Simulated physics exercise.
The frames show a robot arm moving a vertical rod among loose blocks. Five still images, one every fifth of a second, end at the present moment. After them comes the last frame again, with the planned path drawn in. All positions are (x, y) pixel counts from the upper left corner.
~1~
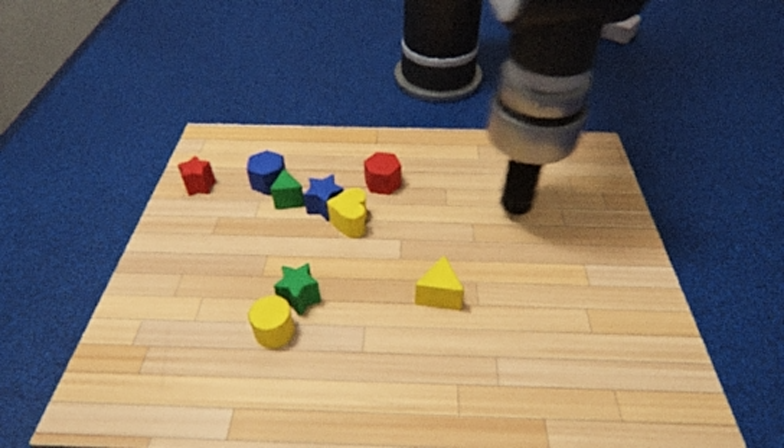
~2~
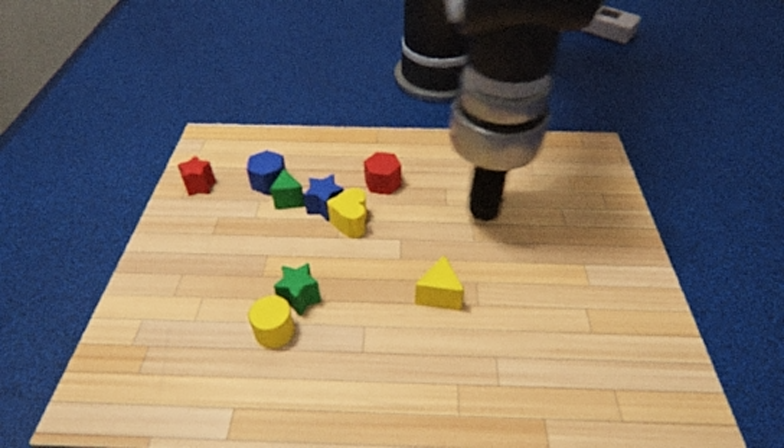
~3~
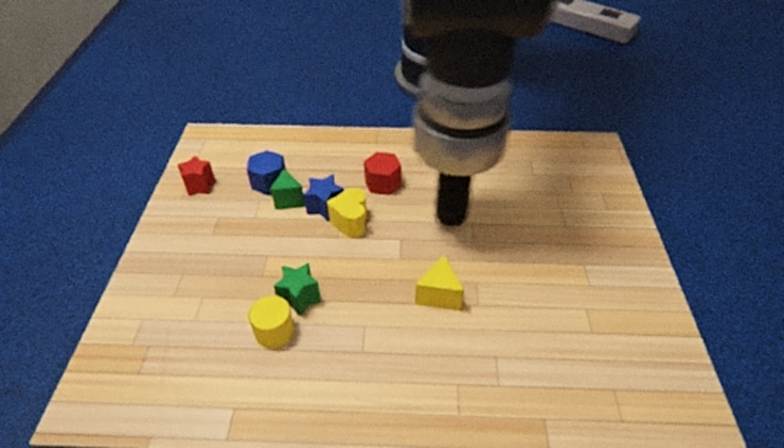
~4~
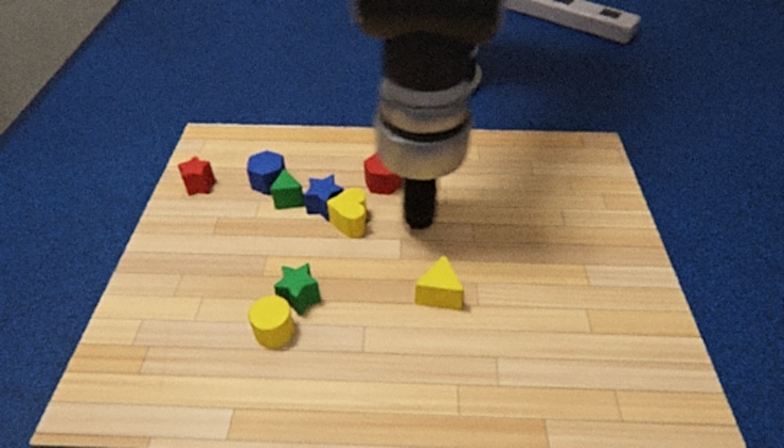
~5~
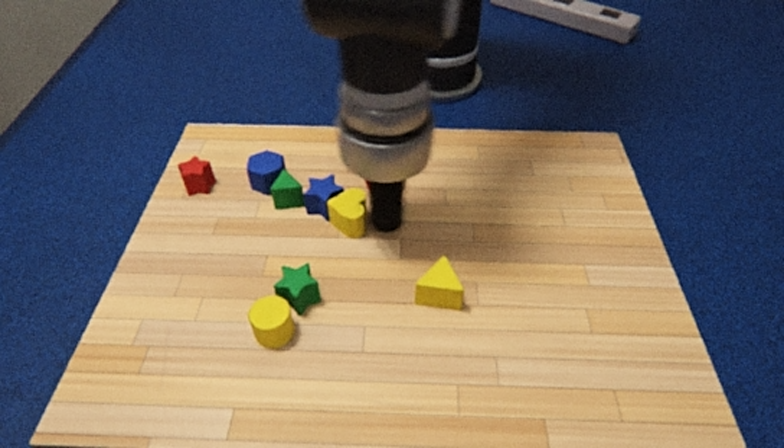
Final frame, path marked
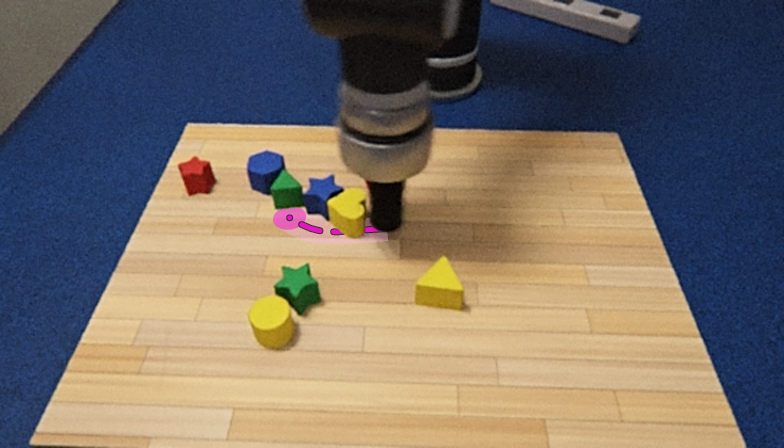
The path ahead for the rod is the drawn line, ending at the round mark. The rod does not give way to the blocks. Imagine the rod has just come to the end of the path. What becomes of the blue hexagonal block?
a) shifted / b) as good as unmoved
a (shifted)
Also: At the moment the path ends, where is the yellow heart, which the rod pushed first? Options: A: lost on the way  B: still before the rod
The answer is B.
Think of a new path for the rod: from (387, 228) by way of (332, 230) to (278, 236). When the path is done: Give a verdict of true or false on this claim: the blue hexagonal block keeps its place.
This is false.
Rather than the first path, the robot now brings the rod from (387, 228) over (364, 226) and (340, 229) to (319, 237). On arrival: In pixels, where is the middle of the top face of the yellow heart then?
It ends at (286, 211).
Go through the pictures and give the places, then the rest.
Lower end of the rod at (516, 205), tops of blocks, red star-shaped block at (193, 165), blue hexagonal block at (265, 161), green triangular block at (285, 181), blue star-shaped block at (323, 187), yellow heart at (350, 202), in the first frame.
Rod at (484, 210), blocks as before, in the second frame.
Rod at (451, 215), blocks as before, in the third frame.
Rod at (419, 218), blocks as before, in the fourth frame.
Rod at (387, 221), red star-shaped block at (193, 165), blue hexagonal block at (265, 161), green triangular block at (285, 181), blue star-shaped block at (323, 187), yellow heart at (350, 202), in the fifth frame.
The drawn path runs from (387, 228) by way of (352, 231) and (317, 230) to (290, 218).
On the path given first. One third of the way, rod at (351, 223); blue hexagonal block at (261, 159); green triangular block at (276, 176); blue star-shaped block at (307, 184), turned 25° clockwise; yellow heart at (321, 203), turned 15° clockwise.
Two thirds of the way, rod at (315, 223); blue hexagonal block at (257, 153), turned 15° clockwise; green triangular block at (253, 172), turned 55° clockwise; blue star-shaped block at (270, 184), turned 20° clockwise; yellow heart at (285, 204), turned 15° clockwise.
At the end, rod at (288, 210); red star-shaped block not moved; blue hexagonal block at (251, 148), turned 50° clockwise; green triangular block at (224, 162), turned 90° clockwise; blue star-shaped block at (241, 176), turned 15° clockwise; yellow heart at (257, 193).
